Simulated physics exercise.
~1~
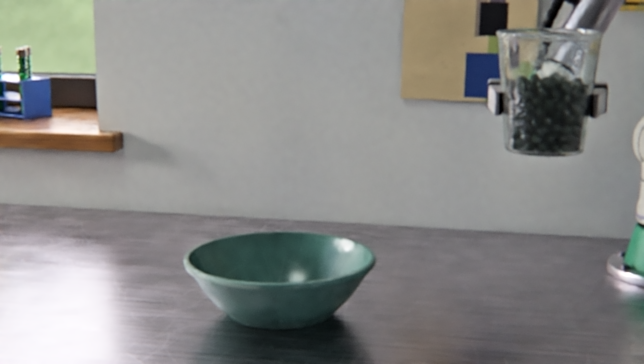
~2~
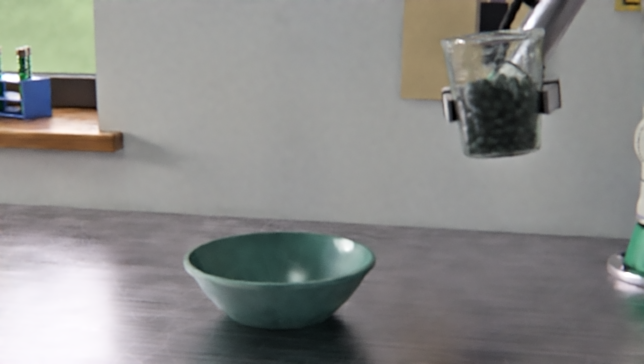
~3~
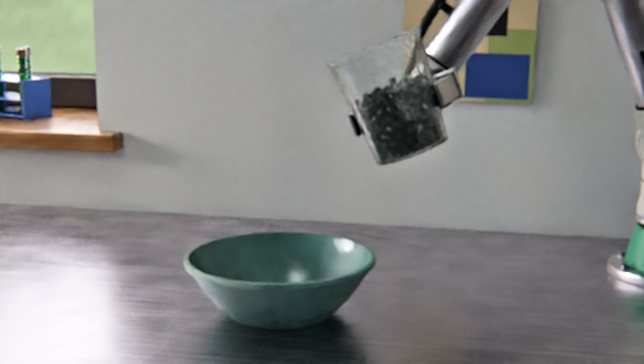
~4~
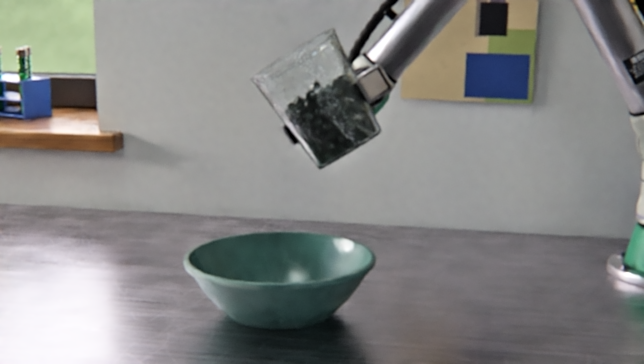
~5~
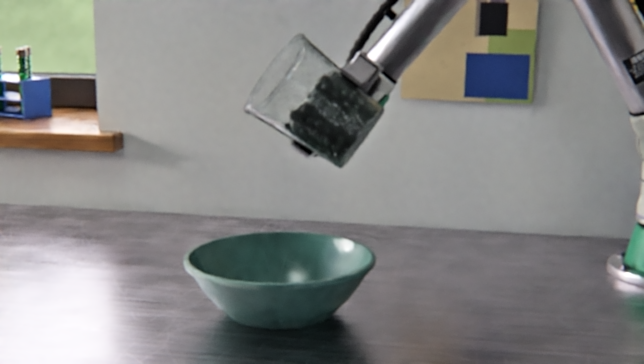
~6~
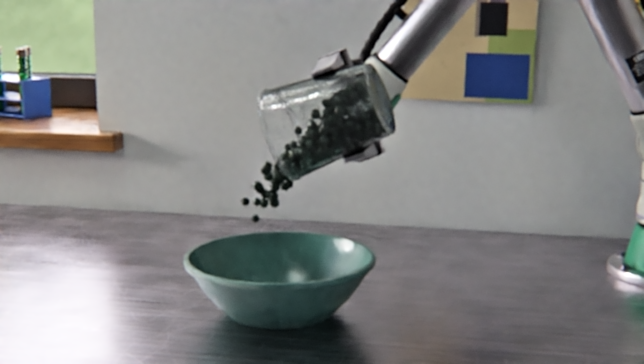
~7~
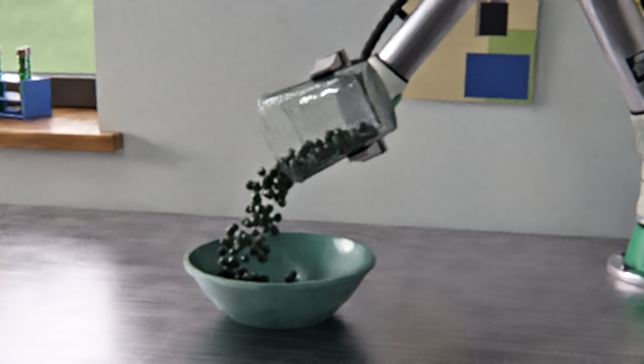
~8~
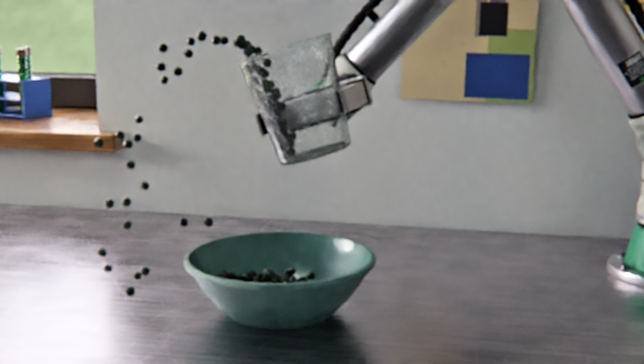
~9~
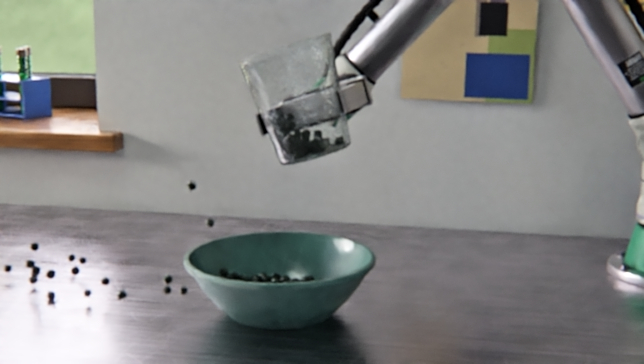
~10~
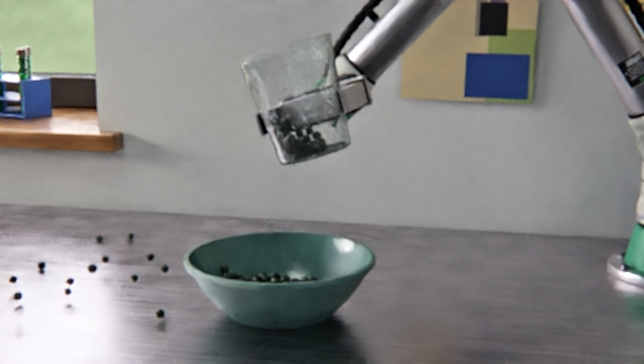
A robot arm tips dark beads from a clear cup into a green bowl, scattering some left.
